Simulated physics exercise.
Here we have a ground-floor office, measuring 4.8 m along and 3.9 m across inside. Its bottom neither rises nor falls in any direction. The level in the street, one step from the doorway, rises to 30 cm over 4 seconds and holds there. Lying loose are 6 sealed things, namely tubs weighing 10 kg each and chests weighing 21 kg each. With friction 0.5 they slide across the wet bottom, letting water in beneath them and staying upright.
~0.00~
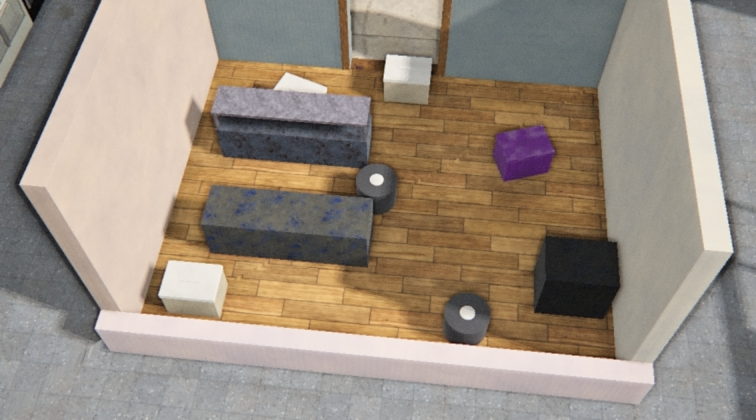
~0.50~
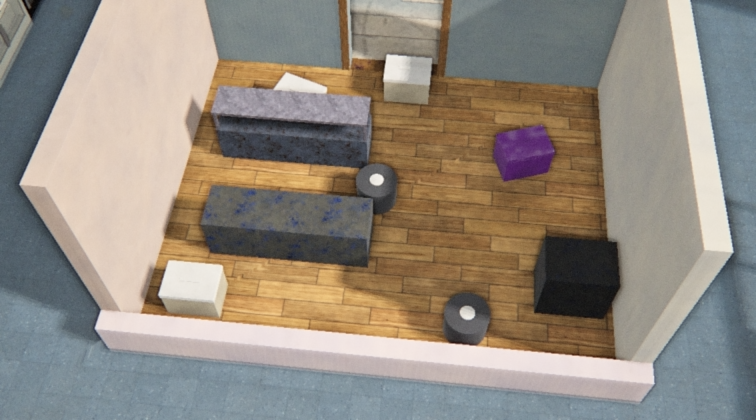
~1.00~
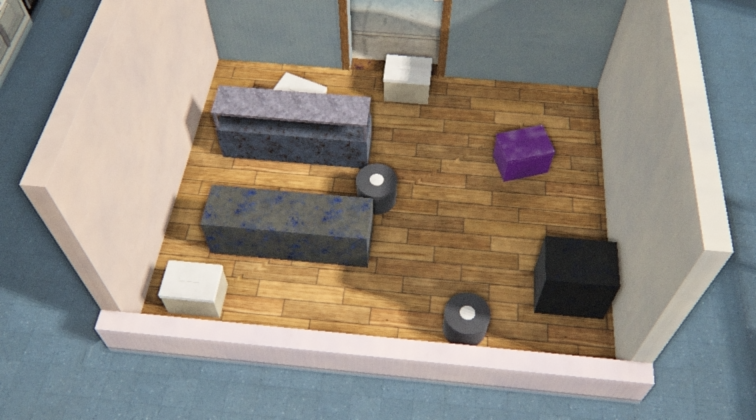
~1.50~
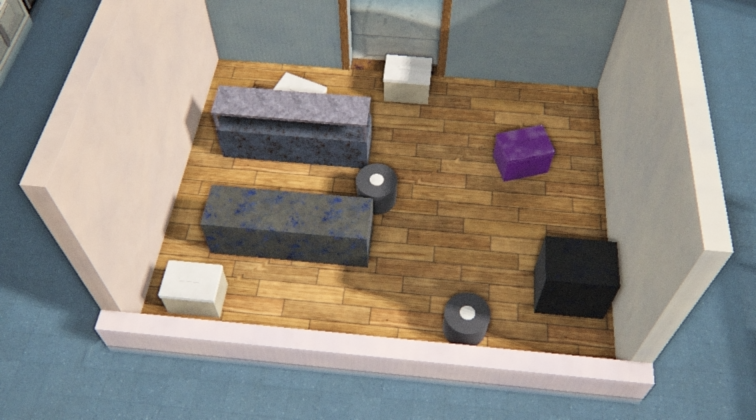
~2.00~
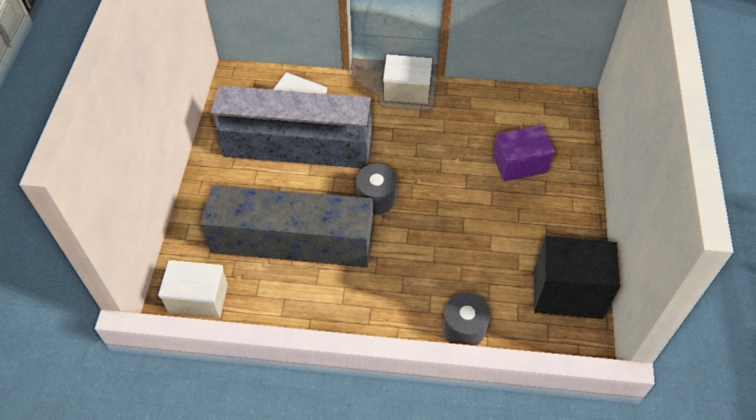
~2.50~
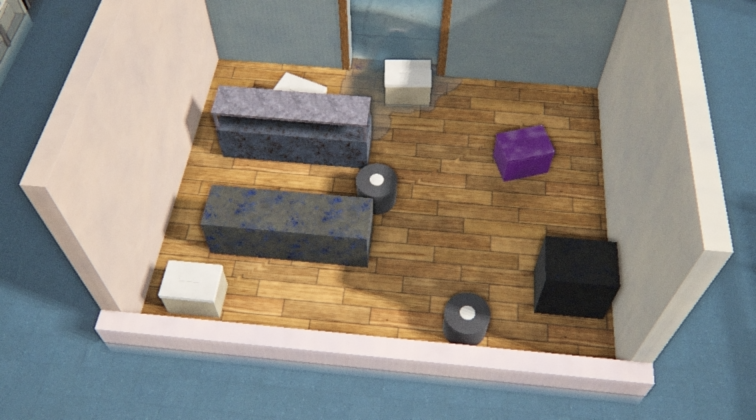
Water covers the grey paving around a pink-walled, wood-floored room, then shows at the doorway and spreads thinly onto the floor around the white box there, while the purple chest, dark blocks and round grey objects stay still.
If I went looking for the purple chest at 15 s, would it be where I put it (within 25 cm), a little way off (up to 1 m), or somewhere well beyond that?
You would find it a little way off.
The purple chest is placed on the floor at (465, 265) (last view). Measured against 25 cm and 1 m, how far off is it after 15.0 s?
What happens is it gets pushed a long way.
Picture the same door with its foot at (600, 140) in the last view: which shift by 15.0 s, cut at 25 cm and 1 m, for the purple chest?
Well, the purple chest really gets moving far.
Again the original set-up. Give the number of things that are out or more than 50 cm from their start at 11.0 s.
3 in all.
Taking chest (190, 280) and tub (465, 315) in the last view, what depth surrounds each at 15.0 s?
21 and 18 cm.
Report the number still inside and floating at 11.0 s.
Count: 5.
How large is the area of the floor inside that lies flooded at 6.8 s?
About 15 m2.
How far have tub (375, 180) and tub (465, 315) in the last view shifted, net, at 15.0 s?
Respectively 40 and 100 cm.
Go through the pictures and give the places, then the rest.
In the first frame, the purple chest at (525, 143), on the bottom; water covers 0.0 m2; 0 of 6 have shifted.
In the second frame, the purple chest at (525, 143) rests on the ground; 0.0 m2 under water; 0 of 6 have shifted.
In the third frame, the purple chest at (525, 143), on the bottom; water covers 0.0 m2; 0 of 6 have shifted.
In the fourth frame, the purple chest at (525, 143), on the bottom; water covers 0.0 m2; 0 of 6 have shifted.
In the fifth frame, the purple chest at (525, 143) rests on the ground; 0.2 m2 under water; 0 of 6 have shifted.
In the sixth frame, the purple chest at (525, 143), on the bottom; water covers 0.6 m2; 1 of 6 have shifted.
After 3.5 s the purple chest is near (525, 143), 0.0 m from its start, aground; 0 afloat.
After 6.8 s the purple chest is near (527, 143), 0.0 m from its start, aground; 2 afloat.
After 11.0 s the purple chest is near (542, 141), 0.2 m from its start, aground; 5 afloat.
After 15.0 s the purple chest is near (491, 98), 0.7 m from its start, afloat; 6 afloat.
